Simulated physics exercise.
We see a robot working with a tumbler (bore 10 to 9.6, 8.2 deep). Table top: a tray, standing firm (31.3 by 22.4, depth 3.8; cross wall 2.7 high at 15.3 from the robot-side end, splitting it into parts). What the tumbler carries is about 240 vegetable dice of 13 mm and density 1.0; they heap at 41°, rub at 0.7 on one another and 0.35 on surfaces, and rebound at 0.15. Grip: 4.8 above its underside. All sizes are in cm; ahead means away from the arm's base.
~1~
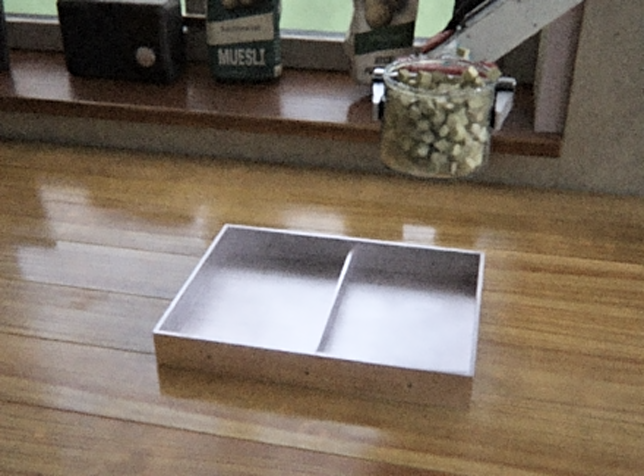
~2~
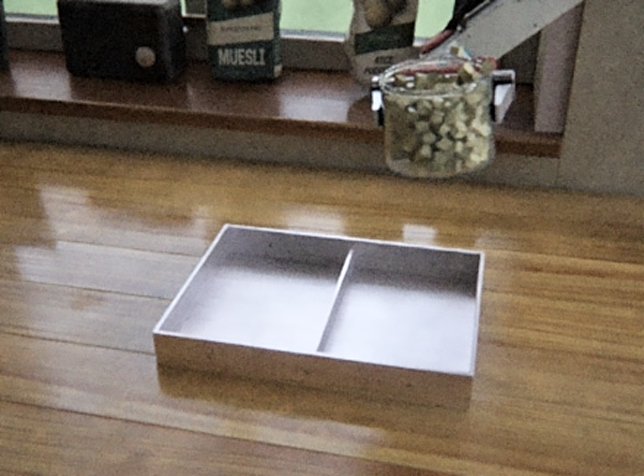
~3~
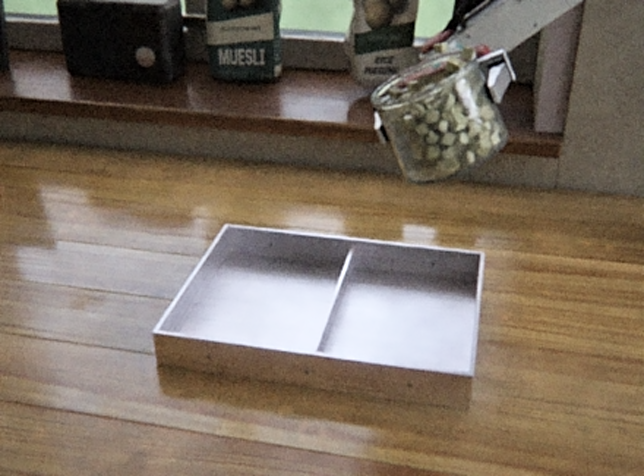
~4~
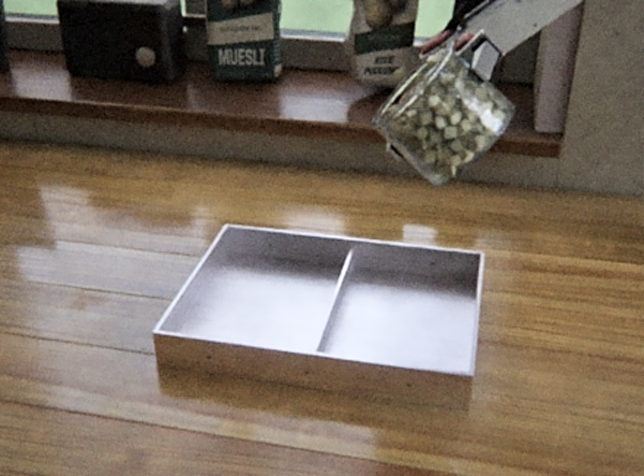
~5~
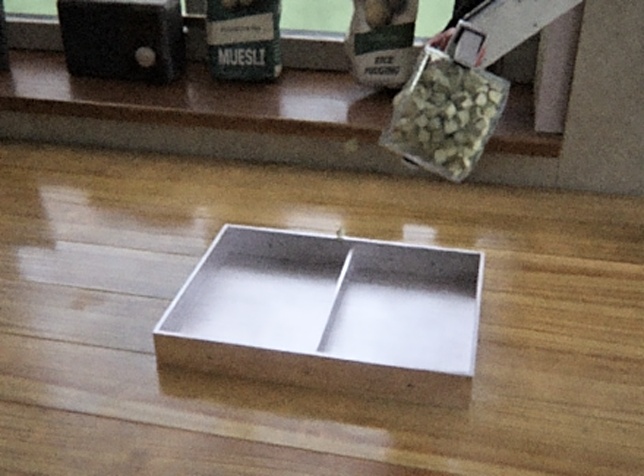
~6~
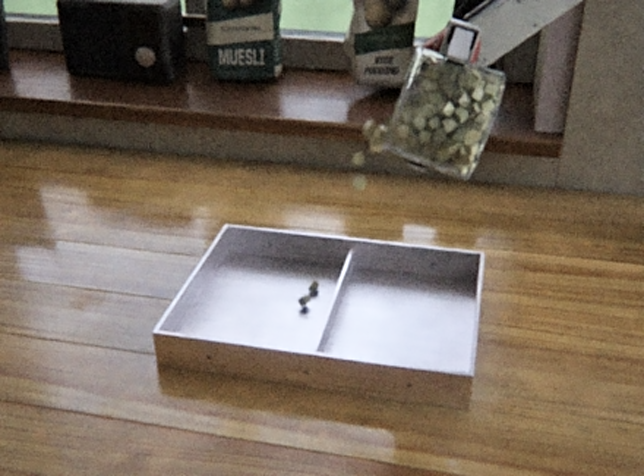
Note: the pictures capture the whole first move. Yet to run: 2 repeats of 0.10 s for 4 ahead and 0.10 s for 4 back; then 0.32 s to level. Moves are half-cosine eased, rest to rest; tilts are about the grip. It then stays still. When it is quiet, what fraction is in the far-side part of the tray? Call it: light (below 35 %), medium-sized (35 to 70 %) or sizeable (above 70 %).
A medium-sized share.
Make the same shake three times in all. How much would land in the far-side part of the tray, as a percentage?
It would come to about 55 %.
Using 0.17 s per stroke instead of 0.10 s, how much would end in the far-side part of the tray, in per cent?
10 %.
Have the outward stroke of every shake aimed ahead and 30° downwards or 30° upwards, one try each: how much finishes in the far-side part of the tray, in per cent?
About 25 and 60 per cent.
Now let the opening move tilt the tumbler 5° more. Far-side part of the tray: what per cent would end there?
Then something close to 50 in a hundred.
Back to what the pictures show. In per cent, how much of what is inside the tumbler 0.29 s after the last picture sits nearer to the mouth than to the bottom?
Around 45 percent.
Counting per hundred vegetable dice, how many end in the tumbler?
40 percent.
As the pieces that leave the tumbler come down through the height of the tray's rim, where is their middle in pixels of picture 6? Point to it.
Around (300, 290).
Then, 0.29 s on, tilted 75° forward, highest piece 28 above the table; 169 in the tumbler, 18 in the far-side part, 1 in the robot-side part, 53 in flight or on a rim.
Then, 0.58 s on, tilted 32° forward, highest piece 28 above the table; 109 in the far-side part, 100 in the tumbler, 25 in the robot-side part, 7 in flight or on a rim.
Then, 0.92 s on, level, highest piece 27 above the table; 115 in the far-side part, 100 in the tumbler, 26 in the robot-side part.
Then, 1.97 s on, level, highest piece 26 above the table; 115 in the far-side part, 100 in the tumbler, 26 in the robot-side part.
In the end, 115 in the far-side part, 100 in the tumbler, 26 in the robot-side part. That is 48 % in the far-side part of the tray.
